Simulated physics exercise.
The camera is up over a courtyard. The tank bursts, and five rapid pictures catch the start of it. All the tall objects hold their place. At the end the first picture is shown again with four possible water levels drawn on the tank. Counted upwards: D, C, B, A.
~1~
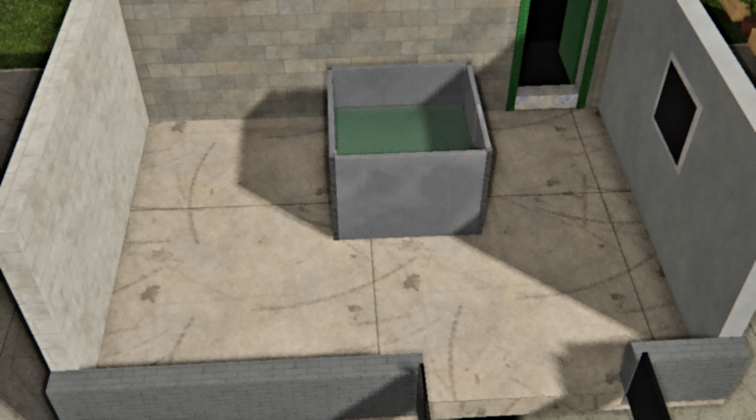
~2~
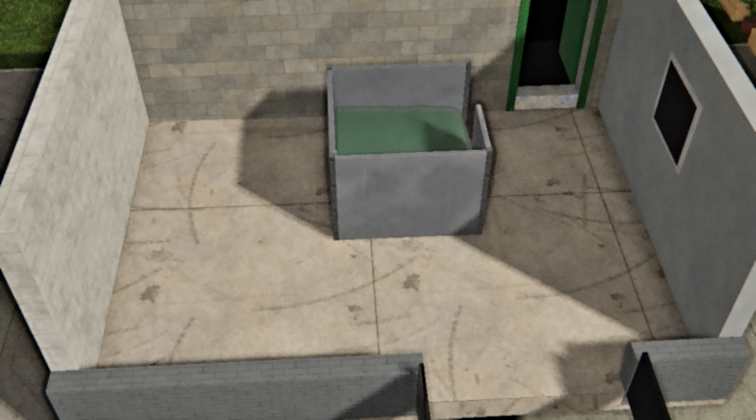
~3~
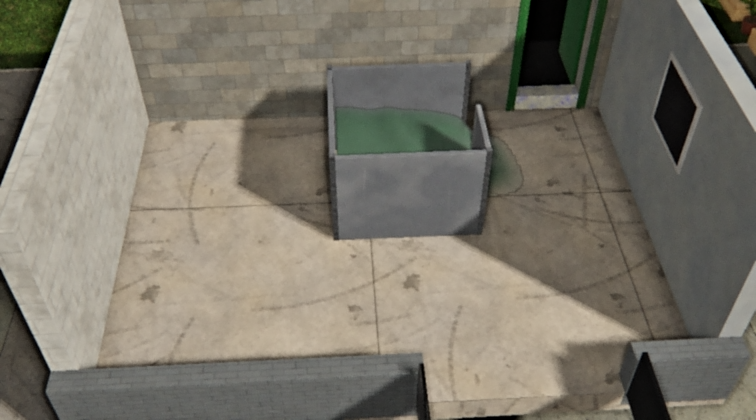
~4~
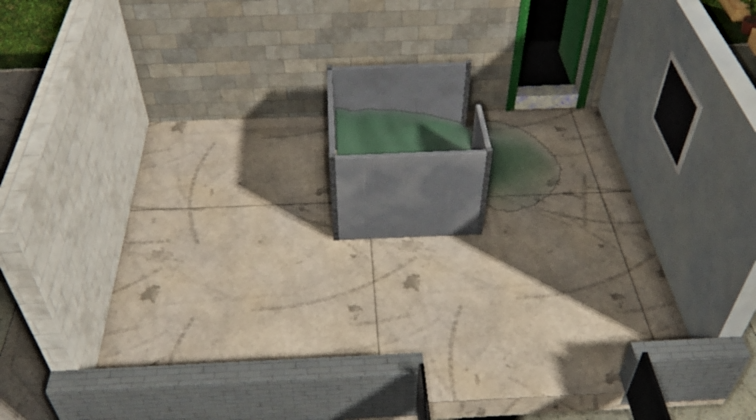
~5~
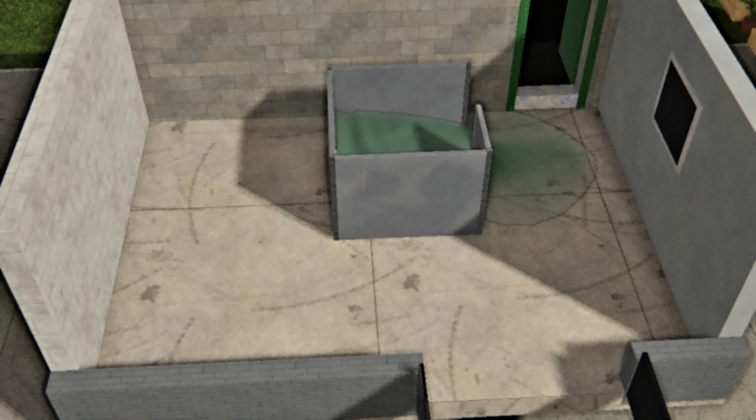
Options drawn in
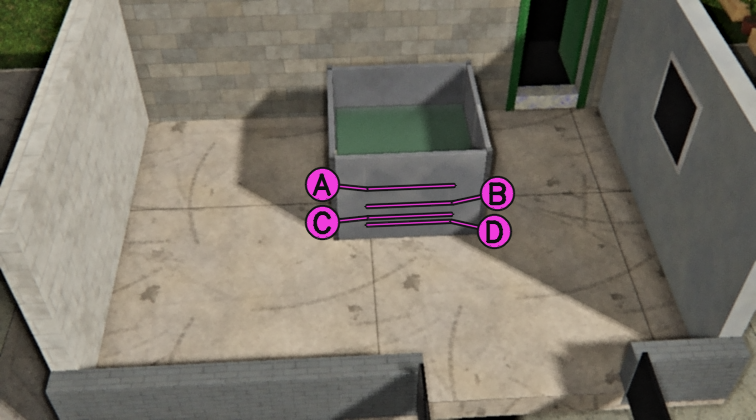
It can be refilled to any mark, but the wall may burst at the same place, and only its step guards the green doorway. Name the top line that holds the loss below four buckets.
Level B just does it.
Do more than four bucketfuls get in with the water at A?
Yes.
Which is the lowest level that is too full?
The answer is A.
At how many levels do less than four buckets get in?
Three of them.
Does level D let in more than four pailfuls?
No.
In magenta, A at (410, 187); B at (409, 204); C at (409, 216); D at (409, 223); from the bottom up D, C, B, A.
For level A, about 10 bucketfuls get in.
For level B, a bucket or two gets in.
For level C, nothing gets over.
For level D, nothing gets over.
